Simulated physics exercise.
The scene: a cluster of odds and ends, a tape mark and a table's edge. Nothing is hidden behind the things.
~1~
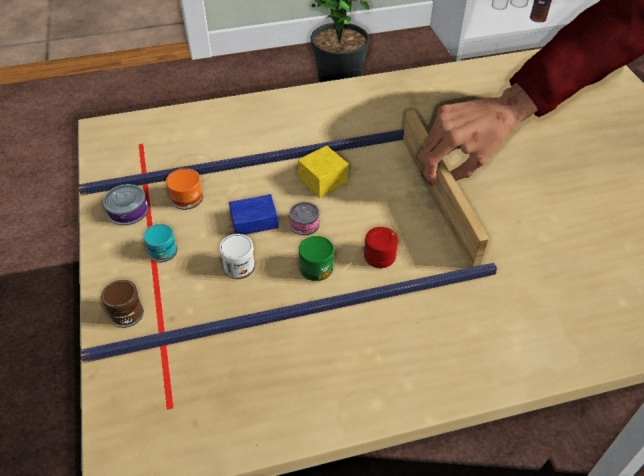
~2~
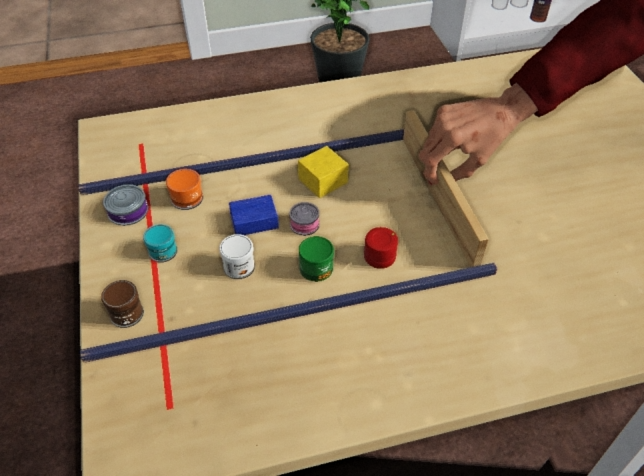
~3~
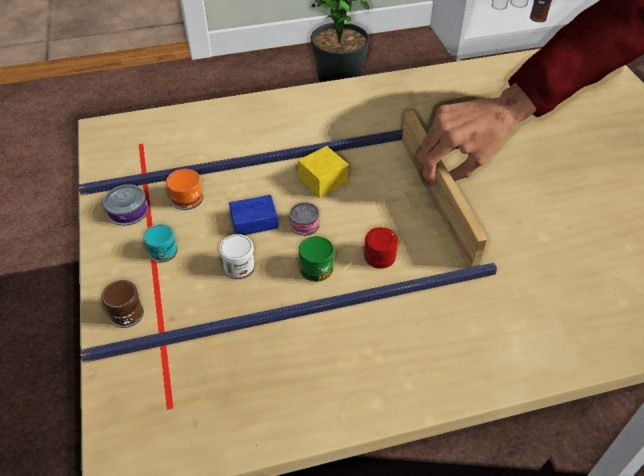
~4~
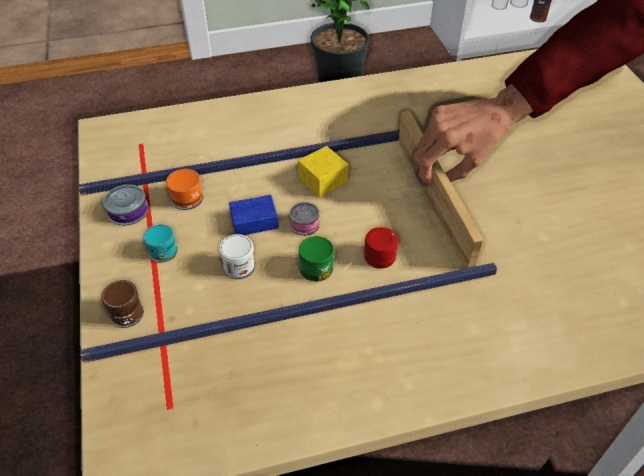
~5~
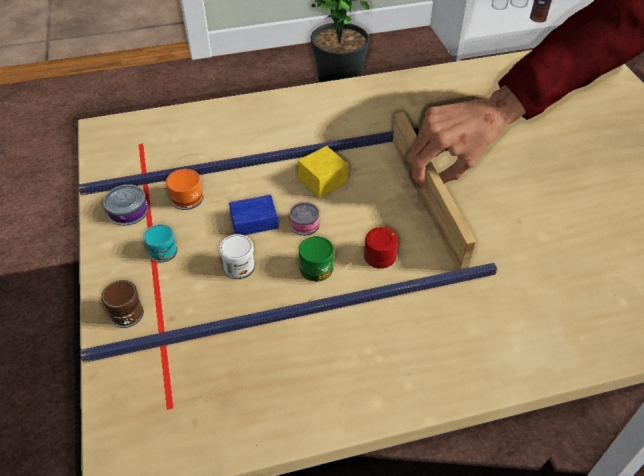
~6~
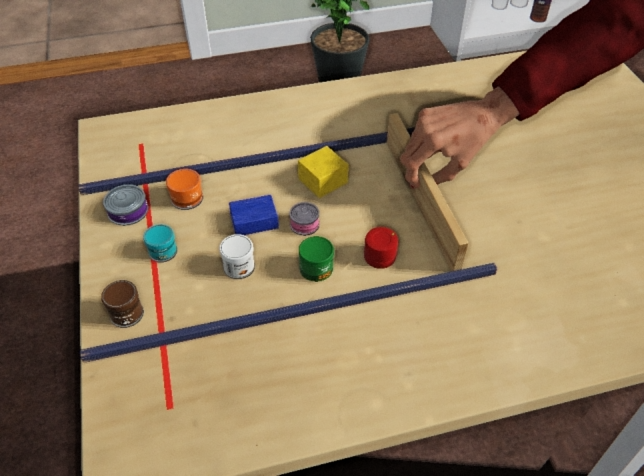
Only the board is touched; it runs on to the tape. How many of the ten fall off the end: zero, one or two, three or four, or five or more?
As it turns out, the number that fall off is one or two.
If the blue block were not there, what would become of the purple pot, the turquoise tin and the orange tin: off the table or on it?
The purple pot drops off; the turquoise tin is kept; the orange tin does not fall.
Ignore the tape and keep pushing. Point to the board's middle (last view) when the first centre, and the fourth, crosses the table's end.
About (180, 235), then (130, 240).
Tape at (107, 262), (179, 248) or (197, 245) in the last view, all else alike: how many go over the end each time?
Down on the floor: 6, 0 and 0.
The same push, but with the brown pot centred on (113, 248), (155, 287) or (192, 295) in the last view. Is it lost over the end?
In turn it is kept; holds on; drops off.
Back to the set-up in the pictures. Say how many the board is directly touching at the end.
4 of them.
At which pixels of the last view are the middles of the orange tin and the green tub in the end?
The orange tin stops around (89, 205); the green tub around (104, 314).
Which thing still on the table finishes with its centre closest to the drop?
That is the orange tin.
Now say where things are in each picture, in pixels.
Brown pot (123, 304); purple pot (126, 205); turquoise tin (161, 243); board (441, 184); tape (153, 253), in the first picture.
Purple pot (126, 205); orange tin (185, 190), in the second picture.
Turquoise tin (161, 243); green tub (316, 259), in the third picture.
Brown pot (123, 304); pink pot (305, 219), in the fourth picture.
Purple pot (126, 205); yellow block (323, 172), in the fifth picture.
Brown pot (123, 304); purple pot (126, 205); turquoise tin (161, 243); board (423, 187); tape (153, 253), in the sixth picture.
Soon after, none off yet; brown pot at rest near (123, 304); purple pot at rest near (126, 205); turquoise tin at rest near (161, 243).
In the end, the number that fall off is one or two; gone, purple pot and brown pot.
